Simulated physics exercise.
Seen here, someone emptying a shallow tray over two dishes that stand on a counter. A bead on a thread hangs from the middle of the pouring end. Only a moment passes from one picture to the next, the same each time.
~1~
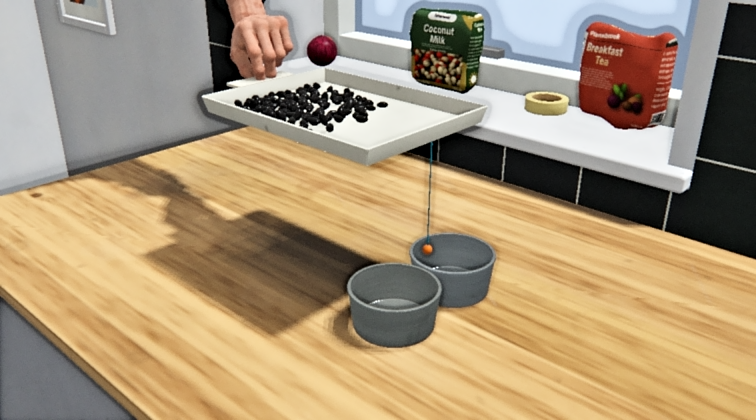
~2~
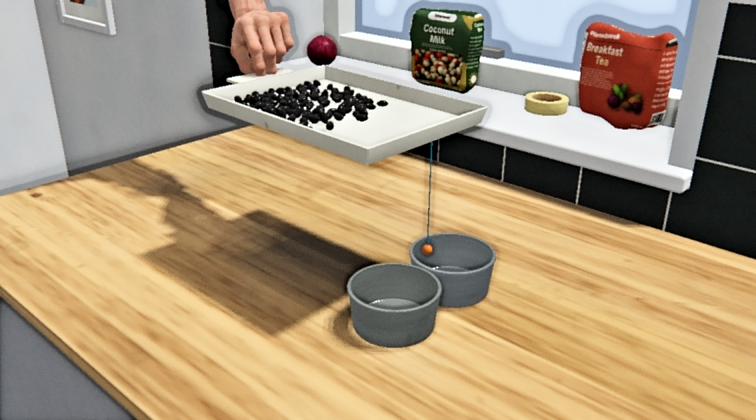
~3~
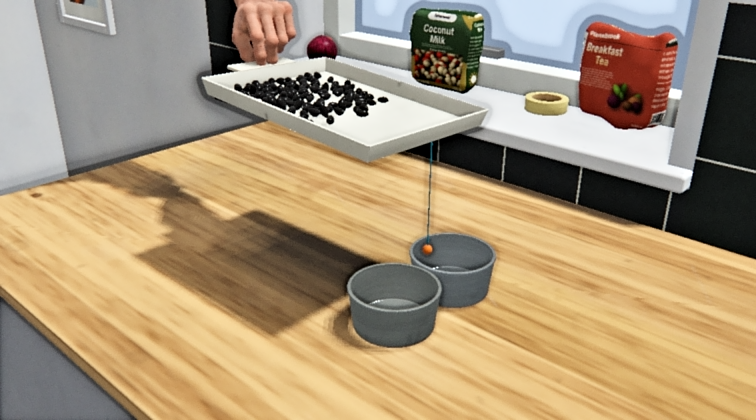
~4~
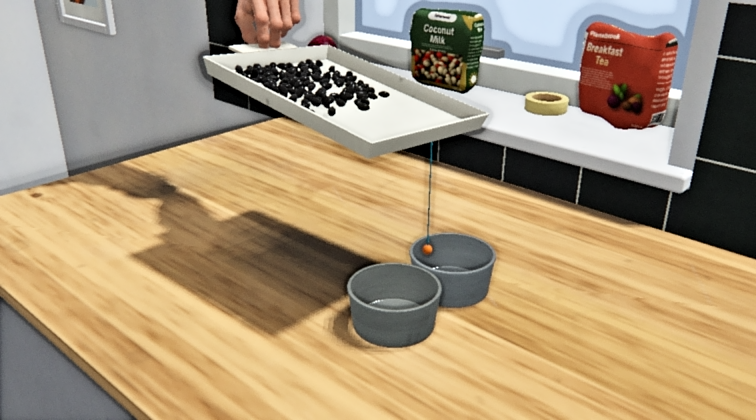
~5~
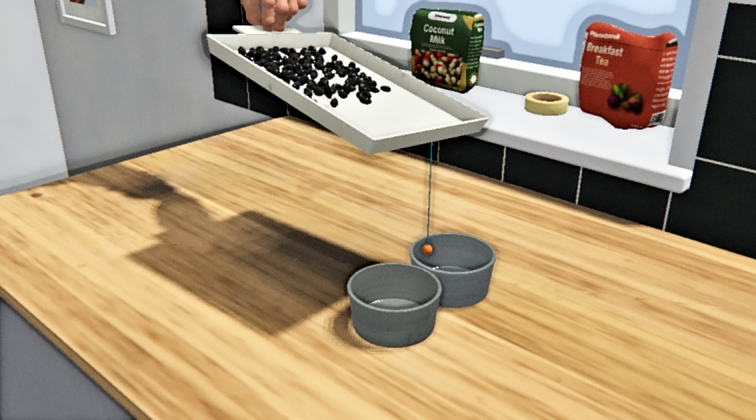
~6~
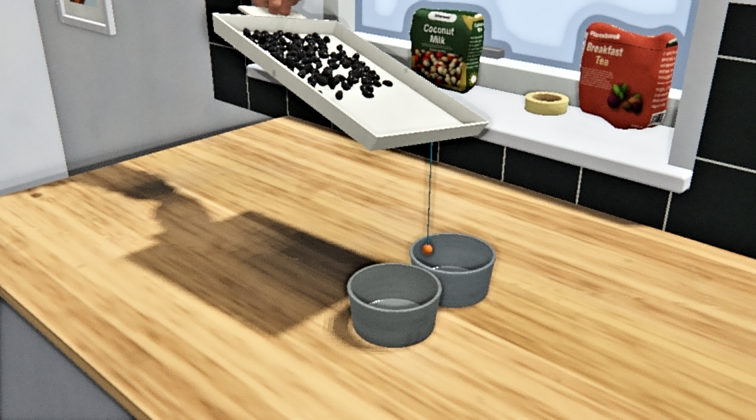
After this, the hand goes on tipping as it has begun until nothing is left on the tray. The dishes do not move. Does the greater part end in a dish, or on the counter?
Together they catch only the smaller part.
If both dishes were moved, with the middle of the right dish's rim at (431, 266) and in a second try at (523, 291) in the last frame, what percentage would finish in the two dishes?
First some 0, then 0 per cent.
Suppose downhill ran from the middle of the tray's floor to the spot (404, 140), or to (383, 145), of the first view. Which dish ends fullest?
First the left dish, then the left-hand dish.
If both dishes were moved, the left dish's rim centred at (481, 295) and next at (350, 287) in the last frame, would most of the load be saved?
At the first place not half, at the second not half.
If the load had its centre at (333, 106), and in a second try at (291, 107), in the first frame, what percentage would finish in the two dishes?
In turn 50 and 40 in a hundred.
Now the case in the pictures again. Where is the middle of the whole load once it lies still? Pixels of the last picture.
Near (498, 277).
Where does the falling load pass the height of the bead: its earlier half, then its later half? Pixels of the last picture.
The first part at (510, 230); the rest at (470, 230).
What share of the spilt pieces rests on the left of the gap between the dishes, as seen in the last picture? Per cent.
Some 0 per cent.
Soon after the last picture, tray tipped steeply; most on the tray; a small part in the air.
A little later, tray tipped past a quarter turn; about a quarter on the tray; a small part in the right dish; about half outside both; a small part in the air.
Later still, tray tipped past a quarter turn; about a third in the right dish; about two thirds outside both.
At rest, tray tipped past a quarter turn; none in the left dish; about a third in the right dish; about two thirds outside both.
